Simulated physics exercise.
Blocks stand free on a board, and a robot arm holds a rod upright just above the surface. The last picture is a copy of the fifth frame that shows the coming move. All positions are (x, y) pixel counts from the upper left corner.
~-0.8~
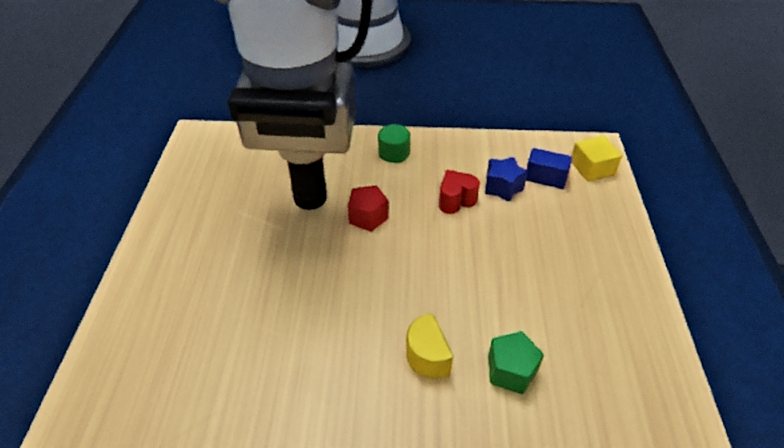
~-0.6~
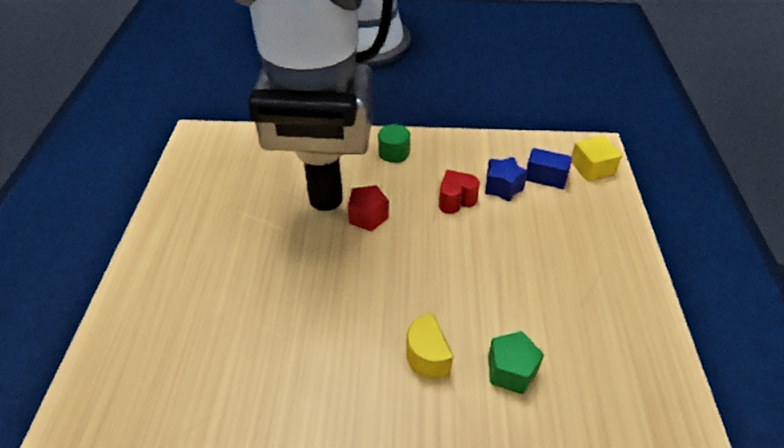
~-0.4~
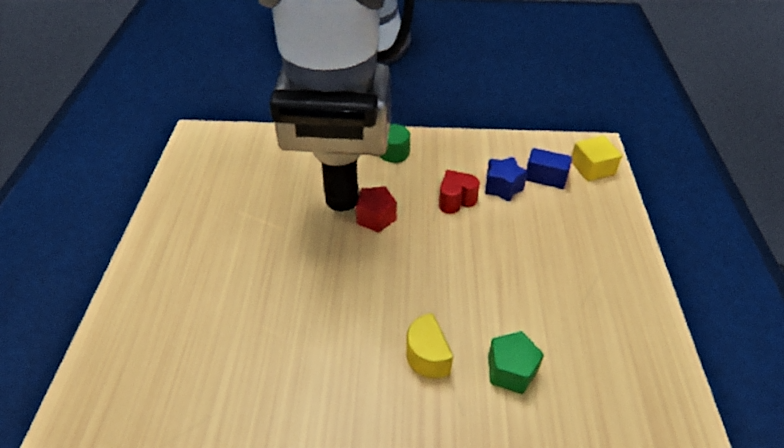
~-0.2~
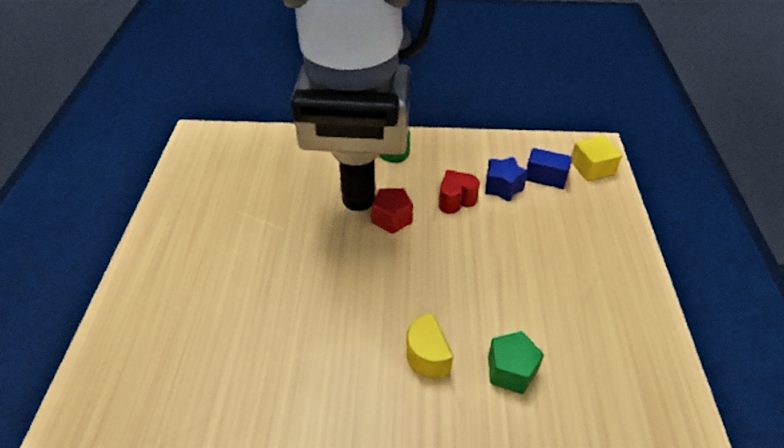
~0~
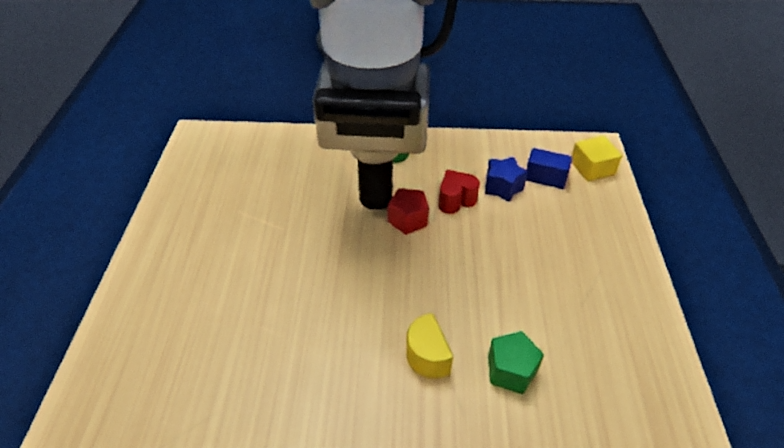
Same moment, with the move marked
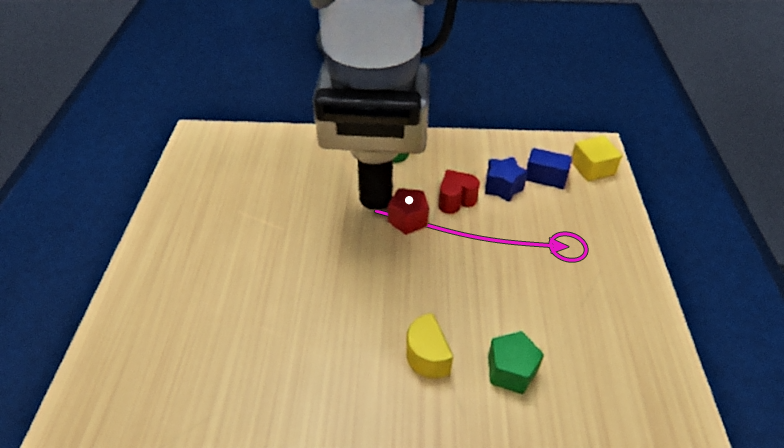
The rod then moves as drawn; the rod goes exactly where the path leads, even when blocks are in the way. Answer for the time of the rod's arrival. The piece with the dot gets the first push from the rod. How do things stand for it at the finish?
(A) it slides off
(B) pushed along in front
I choose B.
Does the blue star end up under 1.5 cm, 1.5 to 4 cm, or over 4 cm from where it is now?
Moves under 1.5 cm.
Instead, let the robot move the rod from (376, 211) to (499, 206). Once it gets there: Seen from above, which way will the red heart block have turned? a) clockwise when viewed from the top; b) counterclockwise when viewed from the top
(b)
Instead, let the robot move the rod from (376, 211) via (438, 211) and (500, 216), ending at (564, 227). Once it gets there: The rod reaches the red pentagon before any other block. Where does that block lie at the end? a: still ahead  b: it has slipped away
Option b.
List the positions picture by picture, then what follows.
The first picture shows rod's lower end (311, 199); red pentagon (367, 197); red heart block (458, 181); blue star (506, 168).
The second picture shows rod (326, 200); blocks still.
The third picture shows rod (342, 201); red pentagon (376, 198).
The fourth picture shows rod (359, 200); red pentagon (392, 199).
The fifth picture shows rod (376, 199); red pentagon (409, 200); red heart block (458, 181); blue star (506, 168).
Drawn move, from (376, 211) by way of (436, 228) and (501, 241) to (568, 247); the dot is on the red pentagon.
On the path given first. One third of the way, rod (438, 216); red pentagon (474, 216), turned 15° anticlockwise; red heart block (463, 181), turned 15° anticlockwise.
Two thirds of the way, rod (504, 229); red pentagon (542, 230), turned 10° anticlockwise; red heart block (463, 181), turned 15° anticlockwise.
At the end, rod (573, 235); red pentagon (612, 242), turned 15° clockwise; red heart block (463, 181), turned 15° anticlockwise; blue star still.
